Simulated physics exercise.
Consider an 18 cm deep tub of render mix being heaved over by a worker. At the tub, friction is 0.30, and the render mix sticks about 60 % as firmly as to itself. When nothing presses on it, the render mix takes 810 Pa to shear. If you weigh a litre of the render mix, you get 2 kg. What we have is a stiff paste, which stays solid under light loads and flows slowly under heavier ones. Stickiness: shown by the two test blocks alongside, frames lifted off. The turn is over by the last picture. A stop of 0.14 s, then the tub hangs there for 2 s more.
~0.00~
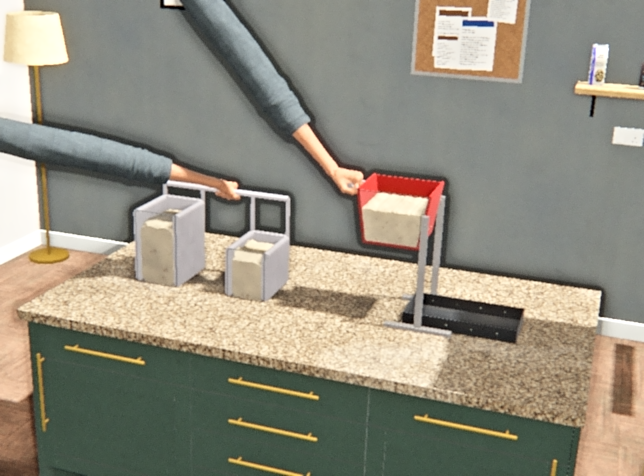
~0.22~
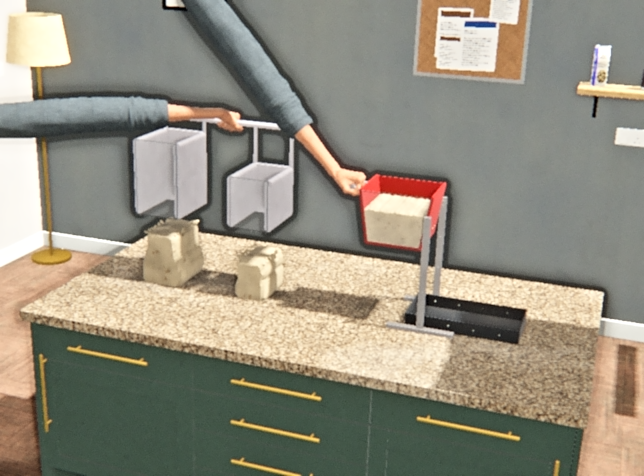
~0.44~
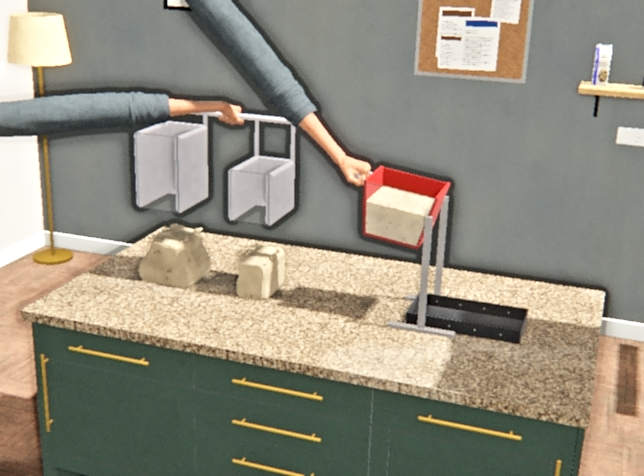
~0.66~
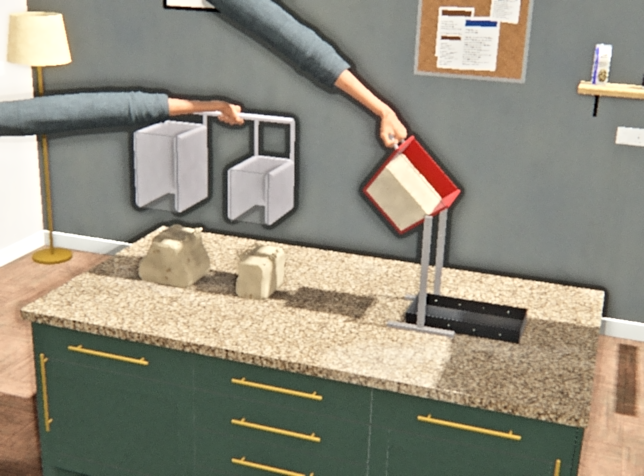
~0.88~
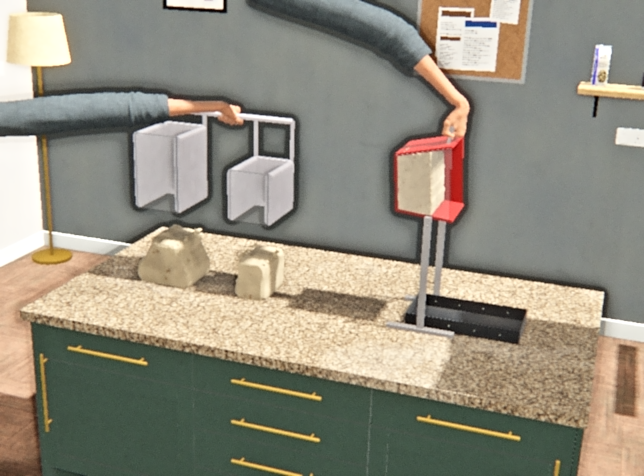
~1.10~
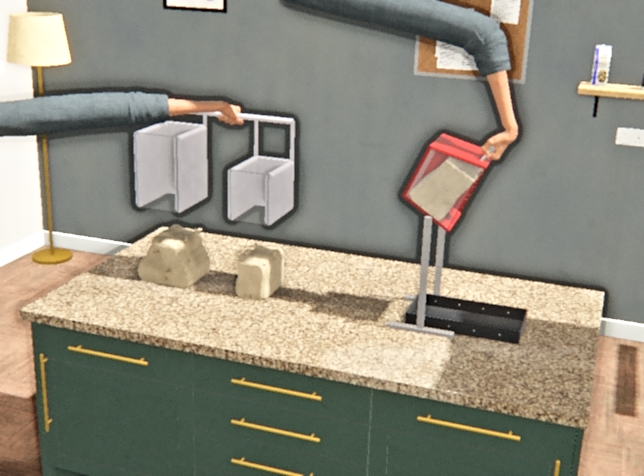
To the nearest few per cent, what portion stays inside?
About 0 %.
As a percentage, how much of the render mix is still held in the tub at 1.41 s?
Near 0 %.
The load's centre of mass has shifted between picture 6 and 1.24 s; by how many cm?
I'd estimate roughly 12 centimetres.
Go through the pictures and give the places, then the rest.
Handle-side rim at (360, 189), tilt 0 degrees; top of the render mix at (408, 214); blocks stand 24 cm, 16 cm (left to right), in the first frame.
Handle-side rim at (362, 190), tilt 0 degrees; top of the render mix at (410, 215); blocks stand 21 cm, 15 cm (left to right), in the second frame.
Handle-side rim at (367, 181), tilt 7 degrees; top of the render mix at (370, 201); blocks stand 18 cm, 15 cm (left to right), in the third frame.
Handle-side rim at (399, 151), tilt 44 degrees; top of the render mix at (388, 168); blocks stand 18 cm, 15 cm (left to right), in the fourth frame.
Handle-side rim at (451, 149), tilt 86 degrees; top of the render mix at (431, 154); blocks stand 18 cm, 15 cm (left to right), in the fifth frame.
Handle-side rim at (484, 169), tilt 114 degrees; top of the render mix at (449, 162); blocks stand 18 cm, 15 cm (left to right), in the sixth frame.
After 1.24 s, the tub is at 114 degrees and holds 41 %.
After 1.41 s, the tub is at 114 degrees and holds 0 %.
After 1.58 s, the tub is at 114 degrees and holds 0 %.
After 1.75 s, the tub is at 114 degrees and holds 0 %.
After 3.10 s, at the end, the tub is at 114 degrees and holds 0 %.
